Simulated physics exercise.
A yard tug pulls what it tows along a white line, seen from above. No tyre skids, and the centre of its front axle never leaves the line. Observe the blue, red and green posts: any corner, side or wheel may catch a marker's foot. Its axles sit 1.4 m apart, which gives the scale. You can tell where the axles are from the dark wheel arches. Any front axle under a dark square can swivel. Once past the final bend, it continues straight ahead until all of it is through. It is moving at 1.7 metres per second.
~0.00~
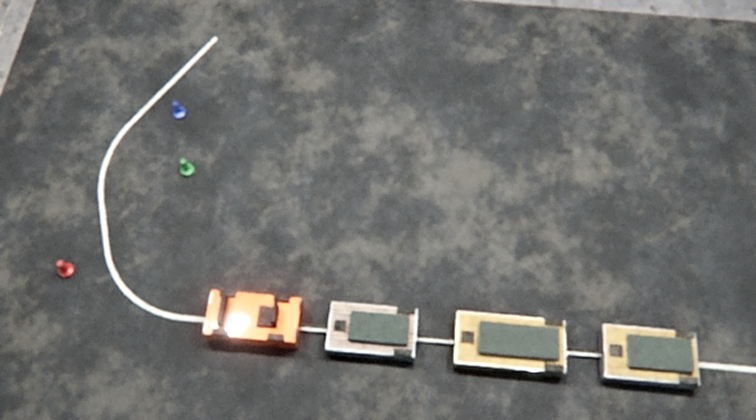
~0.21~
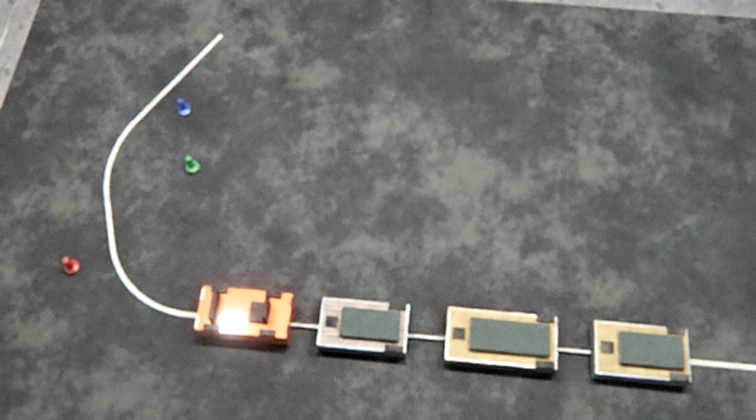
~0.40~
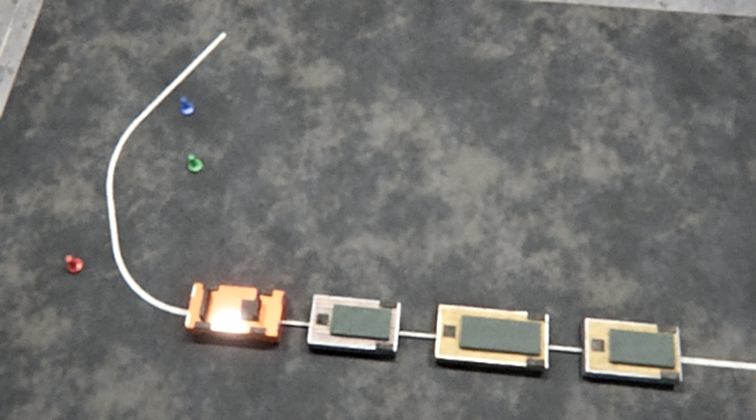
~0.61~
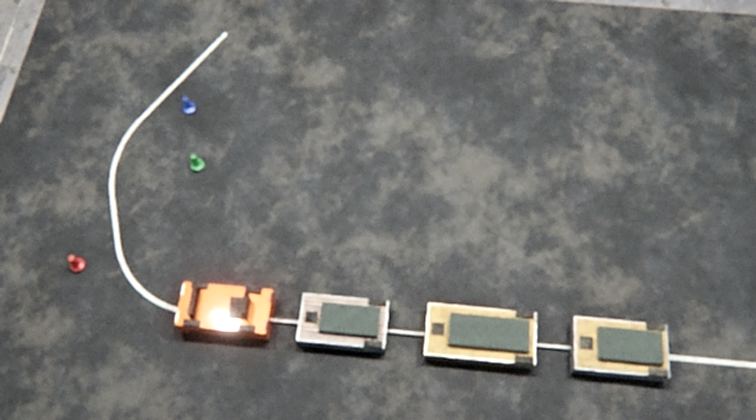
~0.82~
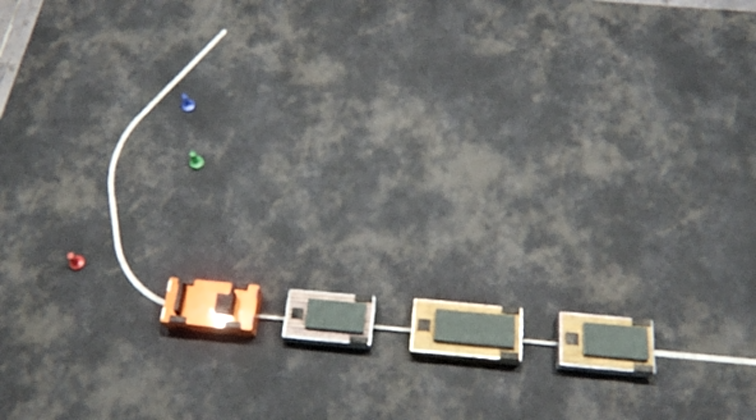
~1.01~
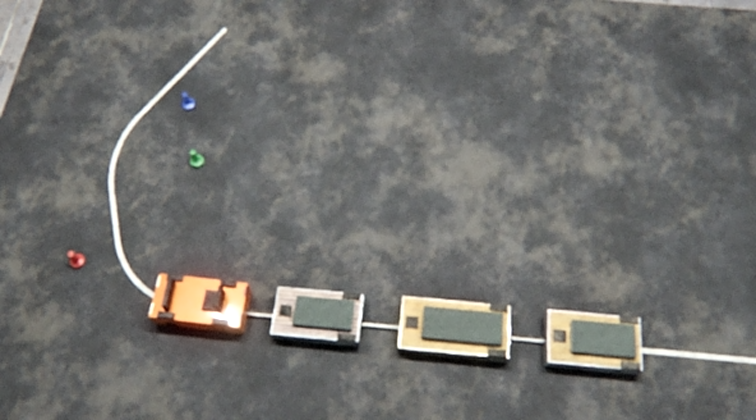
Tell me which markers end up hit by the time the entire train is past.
As I see it, my guess is blue gets caught, my guess is red is passed cleanly, my guess is green gets caught.
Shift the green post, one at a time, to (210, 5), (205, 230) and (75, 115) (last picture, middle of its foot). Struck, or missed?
First missed, second struck, third missed.
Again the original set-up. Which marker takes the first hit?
Blue.
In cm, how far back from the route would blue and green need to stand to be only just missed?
Blue: 90; green: 20.
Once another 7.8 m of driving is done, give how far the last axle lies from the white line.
Axle-to-line distance: Approx. 5 cm.
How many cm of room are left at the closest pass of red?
For red, it's 20.
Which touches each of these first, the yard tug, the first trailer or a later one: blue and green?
Blue: The lead trailer; green: A trailer behind it.
By 2.6 s, the last axle is at (534, 334) of the last picture, on the line; red has been passed with 20 cm to spare.
By 7.7 s, the last axle is at (268, 296) of the last picture, 35 cm off the line; the first trailer has hit blue.
By 10.8 s, the last axle is at (171, 196) of the last picture, 175 cm off the line; the third trailer has hit green.
By 15.0 s, the last axle is at (239, 12) of the last picture, 30 cm off the line; 2 of 3 struck in all.
